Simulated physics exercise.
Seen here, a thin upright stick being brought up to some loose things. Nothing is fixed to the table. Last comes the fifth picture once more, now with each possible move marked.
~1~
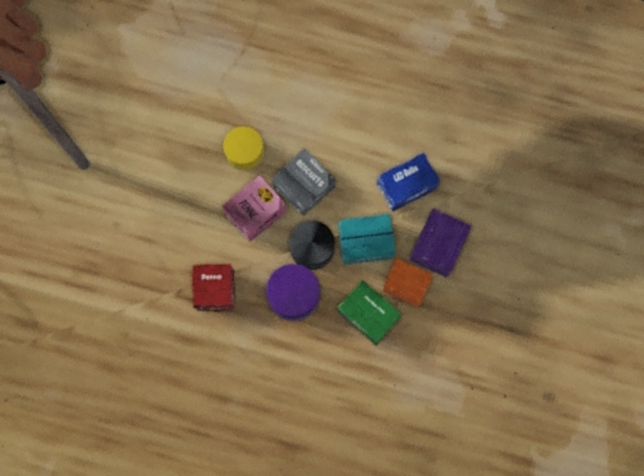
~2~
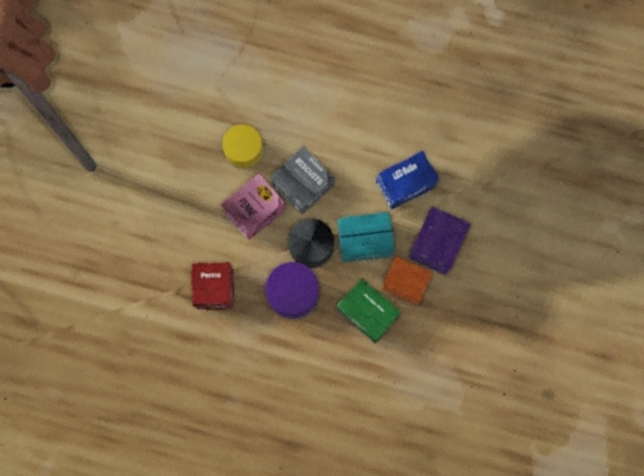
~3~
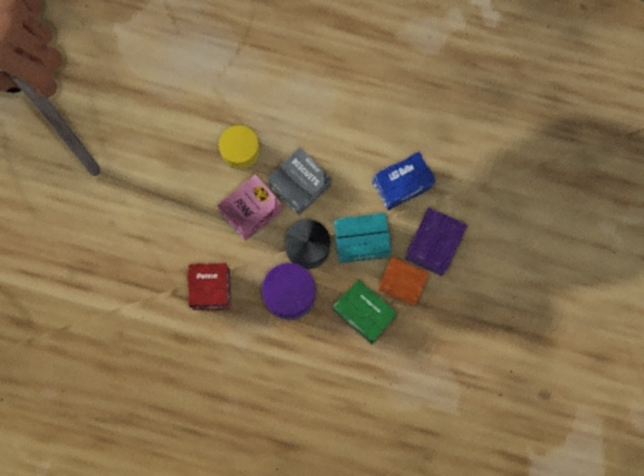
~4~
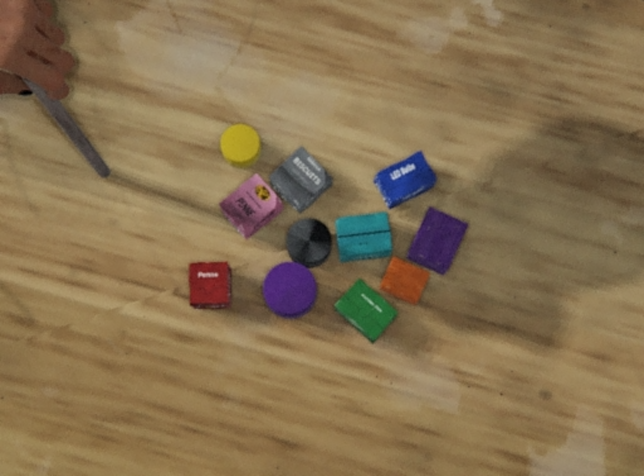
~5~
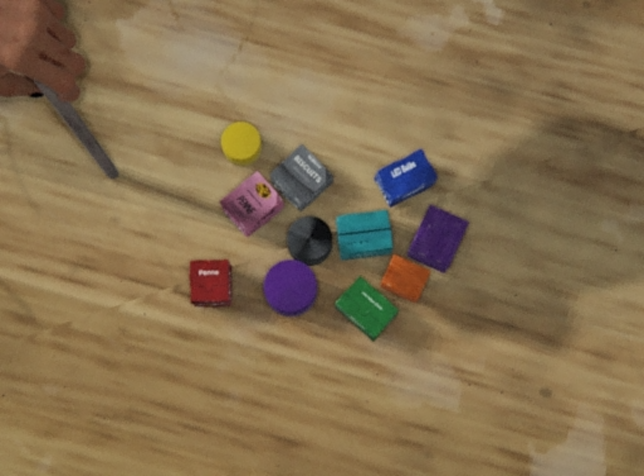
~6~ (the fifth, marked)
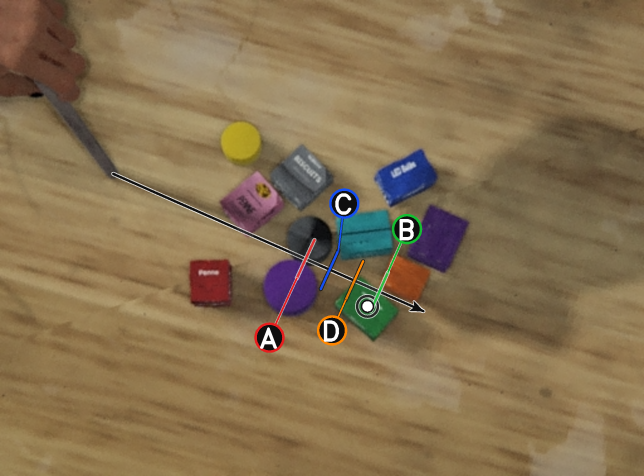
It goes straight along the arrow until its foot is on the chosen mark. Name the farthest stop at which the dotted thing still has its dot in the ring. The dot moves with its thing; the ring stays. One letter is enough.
All is well up to D.
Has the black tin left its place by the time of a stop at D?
Yes.
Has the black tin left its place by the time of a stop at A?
By then, yes.
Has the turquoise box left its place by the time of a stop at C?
Yes.
On the marked copy, A at (306, 259); B at (379, 292); C at (330, 270); D at (355, 281); the arrow from (113, 174) to (423, 311); the white dot at (367, 306).
Taking D. A third of the way, foot of the stick (199, 212).
Two thirds of the way, foot of the stick (286, 251); pink packet (266, 202); grey packet (307, 171).
When it is over, foot of the stick (355, 281); black tin (337, 240); turquoise box (386, 227); the dot is still in its ring.
As for the rest, A keeps the dot in but is short; B shifts the dotted thing to (379, 323); C keeps the dot in but is short.
